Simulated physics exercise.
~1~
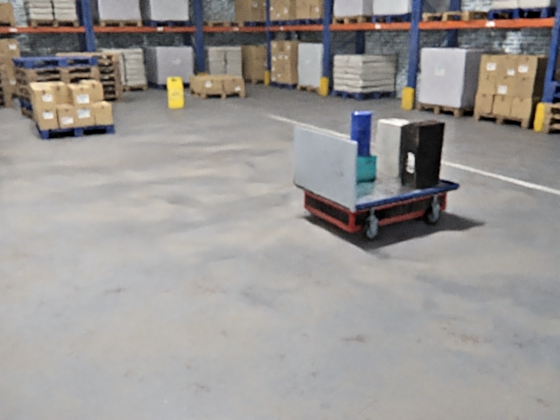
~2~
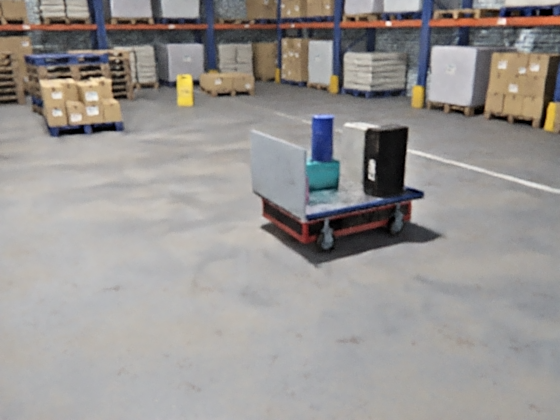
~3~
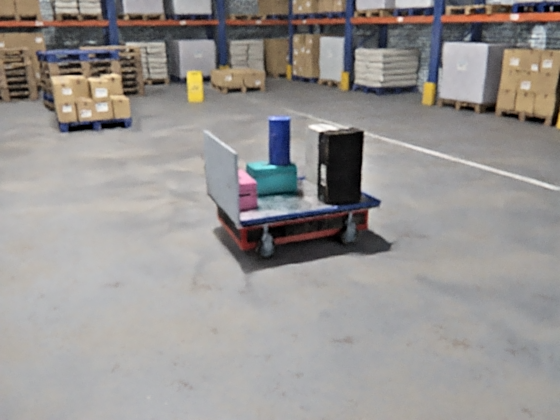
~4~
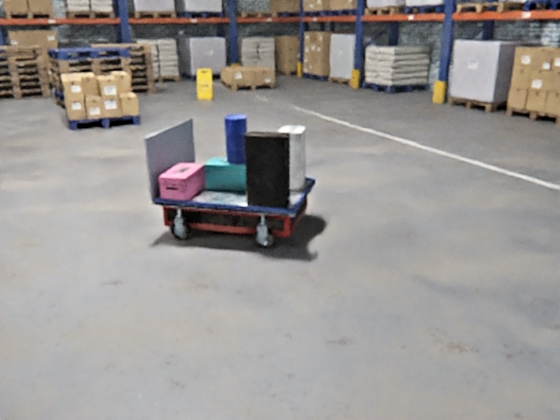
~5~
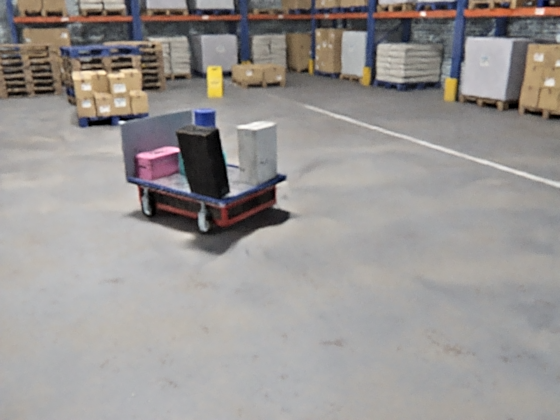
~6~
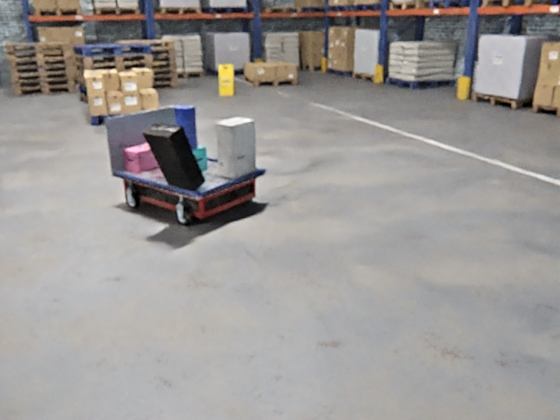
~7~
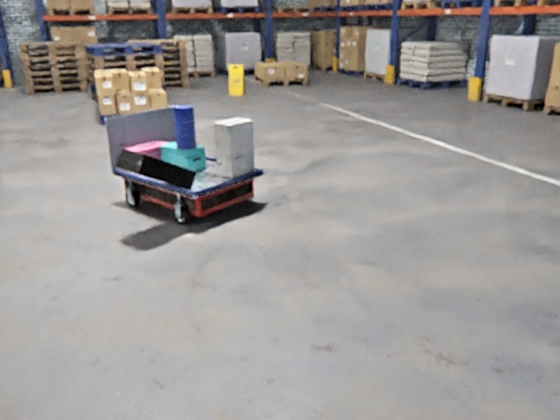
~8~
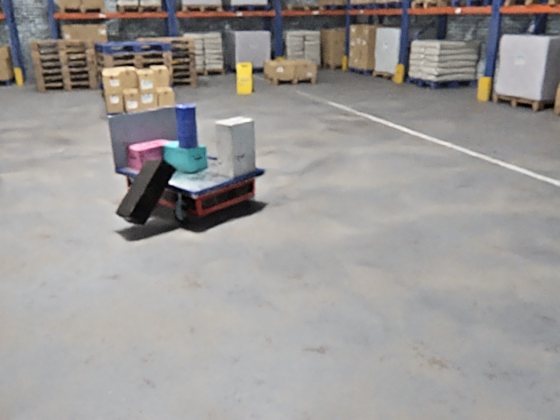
We see a cart carrying a blue canister, pink and turquoise toolboxes, and black and white boxes roll left across a warehouse floor, turning as it goes. The black box tips over and slides off the near edge, ending tilted against the stopped cart while the other items stay aboard.
